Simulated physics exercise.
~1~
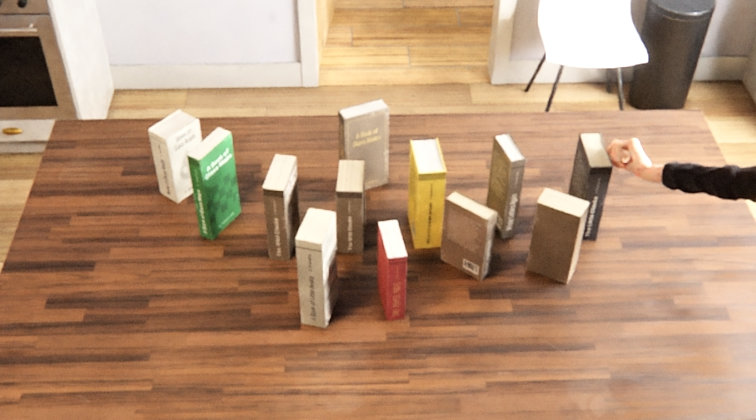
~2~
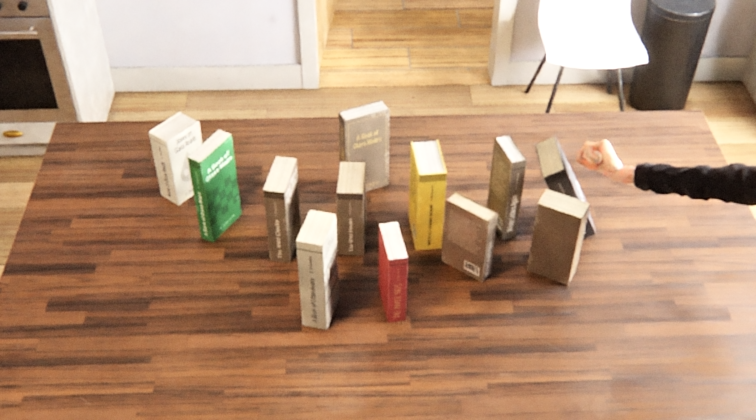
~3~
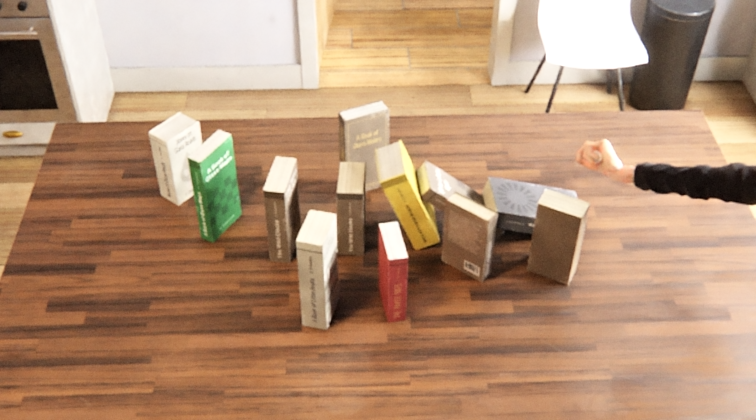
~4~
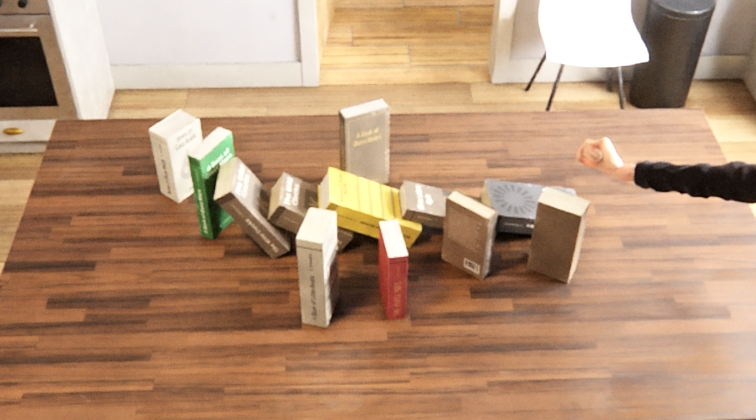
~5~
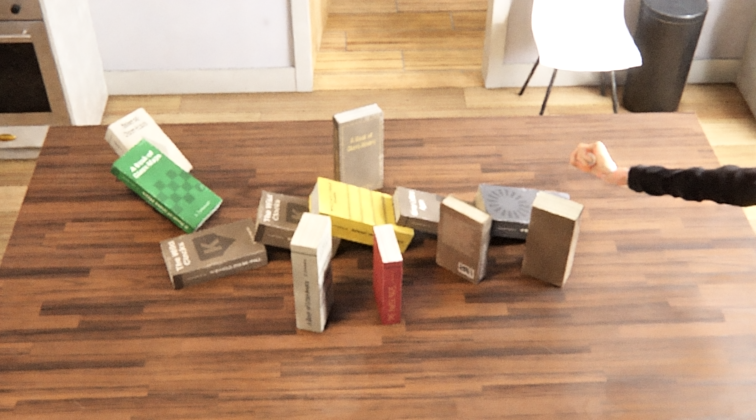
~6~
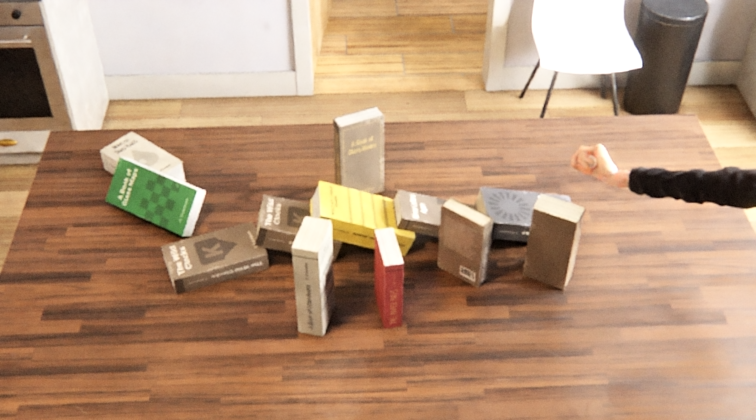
At first, a dozen thick books stand on end across a wooden table, and a hand at the right pushes the dark book beside it. That book tips left and drops onto its side, knocking the gray-brown book next to it, which falls toward the yellow book. The yellow book topples left, and two brown books beyond it go down in turn. The last of these tips against the green book, which falls against the white book at the far left. By the end, the green and yellow books are down, while the red book and several others still stand.
